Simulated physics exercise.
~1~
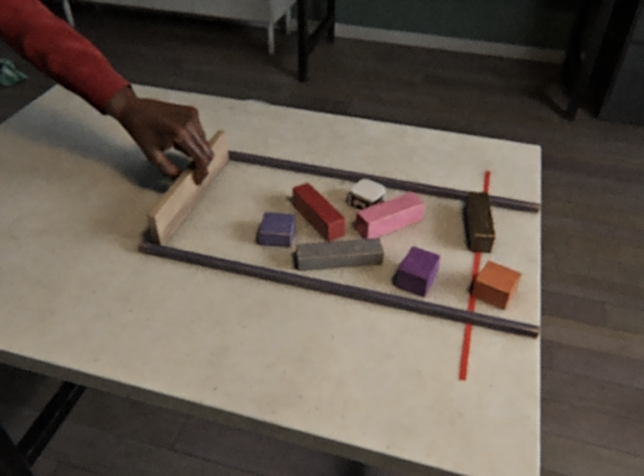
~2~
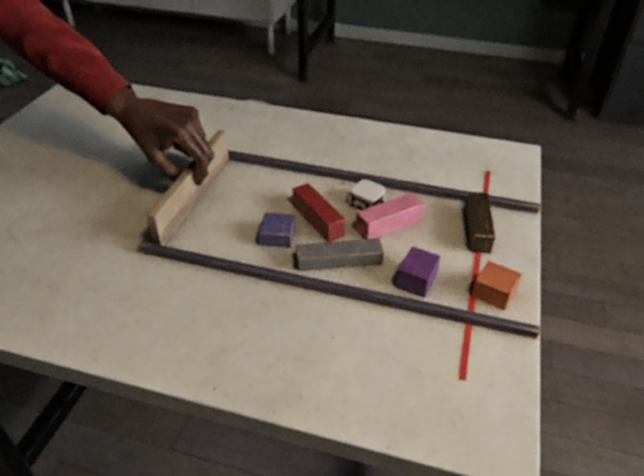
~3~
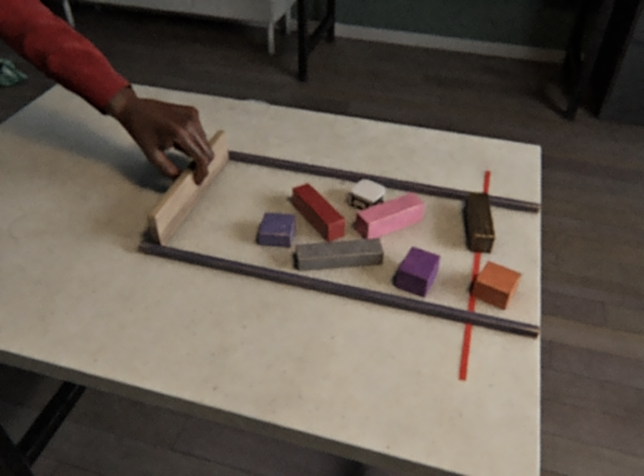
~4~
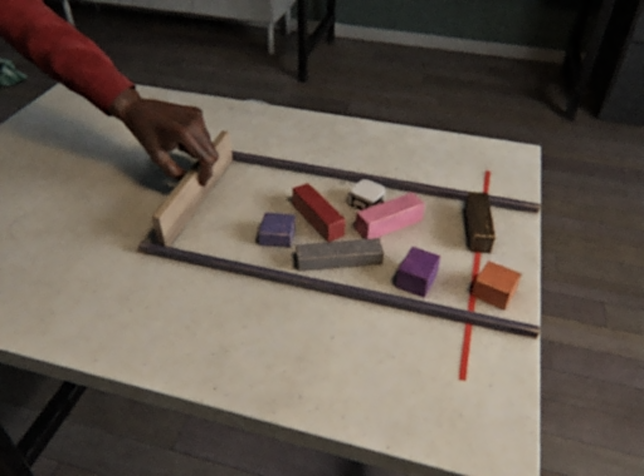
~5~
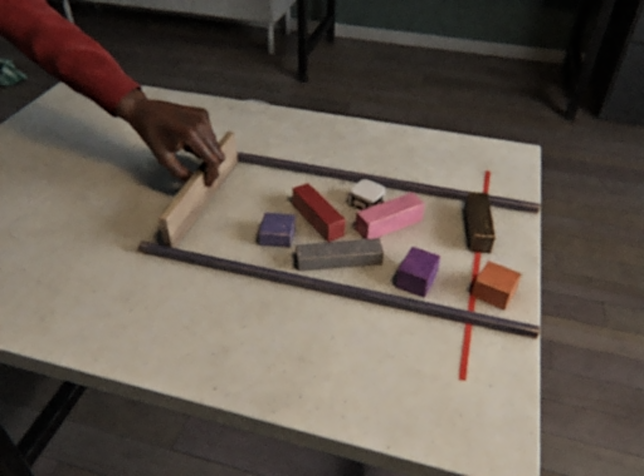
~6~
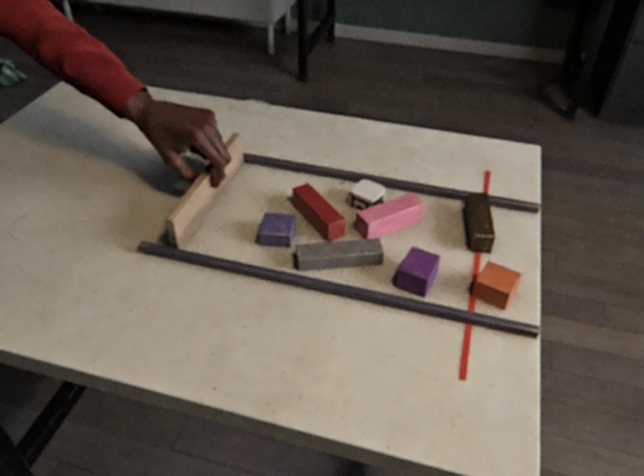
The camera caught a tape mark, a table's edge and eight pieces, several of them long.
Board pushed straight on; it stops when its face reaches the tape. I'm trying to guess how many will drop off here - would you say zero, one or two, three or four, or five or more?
The pieces lost over the edge are three or else four.
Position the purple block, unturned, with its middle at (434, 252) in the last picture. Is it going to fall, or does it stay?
From that start it falls away.
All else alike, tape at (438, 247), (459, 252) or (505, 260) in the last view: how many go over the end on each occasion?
The three tries give 0, 1 and 5.
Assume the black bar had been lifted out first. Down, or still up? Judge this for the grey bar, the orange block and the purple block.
So the grey bar keeps its place, the orange block goes down and the purple block goes down.
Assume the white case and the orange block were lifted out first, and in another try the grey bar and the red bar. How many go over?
1, then 1.
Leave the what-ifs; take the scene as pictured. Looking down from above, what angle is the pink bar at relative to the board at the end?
Around 10 degrees.
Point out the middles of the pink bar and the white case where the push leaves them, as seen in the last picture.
In the last picture the pink bar sits at (529, 225) while the white case sits at (497, 216).
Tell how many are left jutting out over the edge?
I get 3.
Soon after, none off yet; orange block at rest near (496, 285); black bar at rest near (480, 221); purple block at rest near (418, 271).
At rest, the number that fall off is three or four; fallen, purple block, black bar and orange block.
